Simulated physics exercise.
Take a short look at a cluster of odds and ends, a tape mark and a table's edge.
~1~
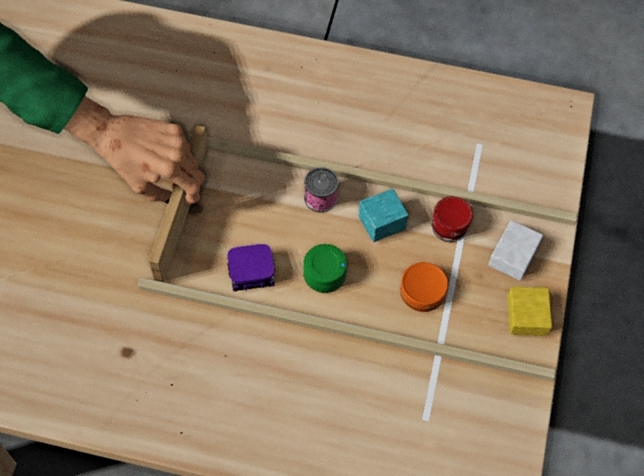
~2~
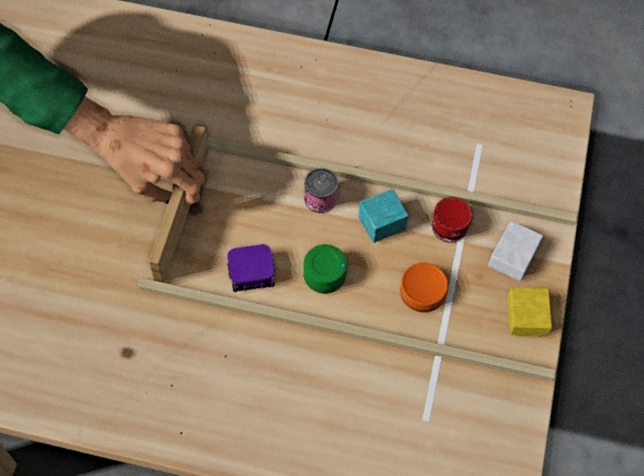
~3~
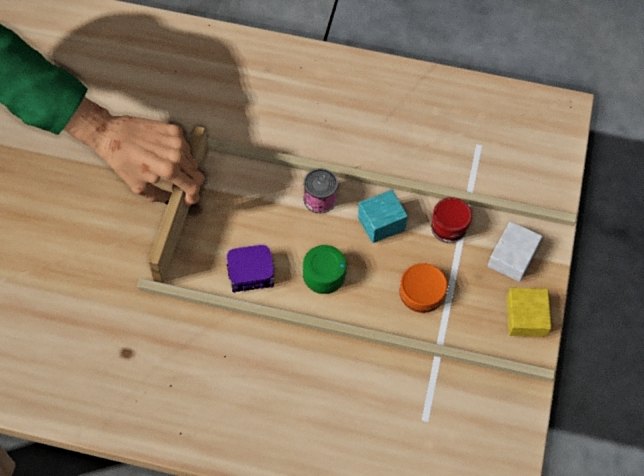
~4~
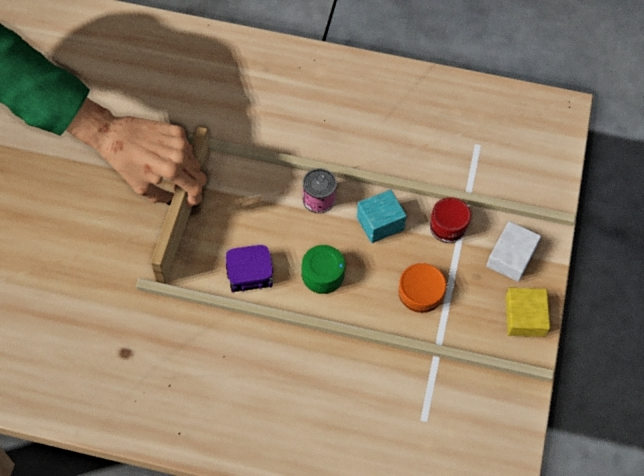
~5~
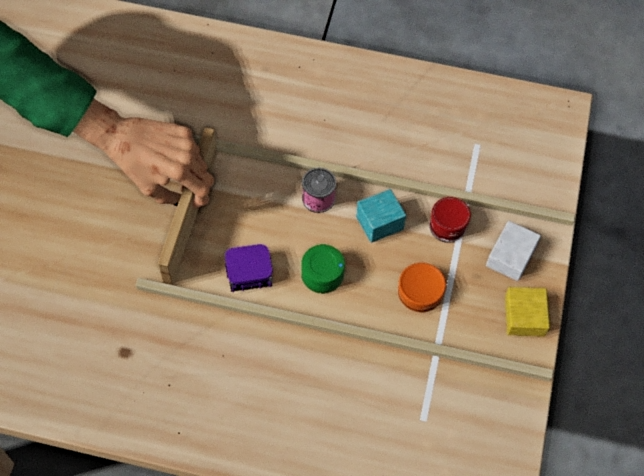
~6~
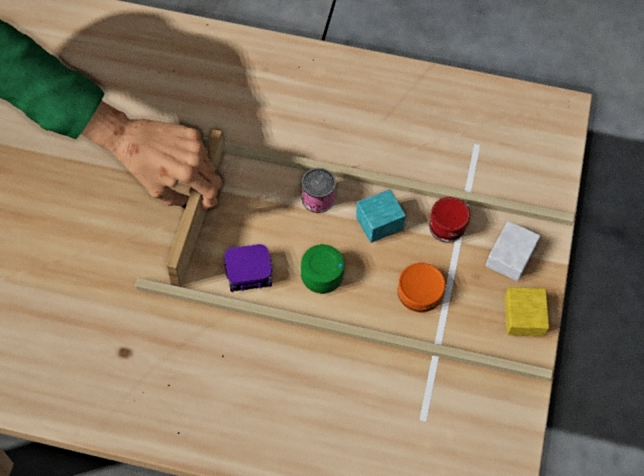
We see a hand in a green sleeve holding a wooden board upright between two rails, behind eight colourful blocks and round containers on a table; the board then slides slightly right while the objects stay still.
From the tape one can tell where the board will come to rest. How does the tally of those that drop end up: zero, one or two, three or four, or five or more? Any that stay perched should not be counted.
The tally ends at zero.
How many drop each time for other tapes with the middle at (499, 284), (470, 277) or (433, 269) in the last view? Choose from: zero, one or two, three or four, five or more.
1 or 2; one to two; no fall at all.
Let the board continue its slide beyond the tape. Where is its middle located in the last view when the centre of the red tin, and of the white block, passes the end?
(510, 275) and (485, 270), more or less.
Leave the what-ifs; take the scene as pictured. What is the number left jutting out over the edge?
I get 1.
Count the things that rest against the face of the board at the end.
Number: 4.
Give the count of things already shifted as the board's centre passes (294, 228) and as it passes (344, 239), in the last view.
Counting first: 3, next 5.
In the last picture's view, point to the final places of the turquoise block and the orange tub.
The turquoise block finishes at (475, 254); the orange tub finishes at (515, 298).
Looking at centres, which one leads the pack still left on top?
Answer: The yellow block.
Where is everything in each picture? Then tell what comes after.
Yellow block (529, 311); white block (516, 250); red tin (452, 219); board (180, 203); tape (455, 273), in the first frame.
White block (516, 251); purple case (251, 268), in the second frame.
Red tin (451, 221); turquoise block (382, 217), in the third frame.
Yellow block (527, 312); orange tub (422, 288), in the fourth frame.
White block (513, 251); pink tin (319, 190), in the fifth frame.
Yellow block (526, 312); white block (513, 251); red tin (449, 220); board (197, 207); tape (452, 273), in the sixth frame.
Soon after, none off yet; yellow block at rest near (526, 312); white block at rest near (513, 251); red tin at rest near (449, 220).
At rest, the number that fall off is zero.
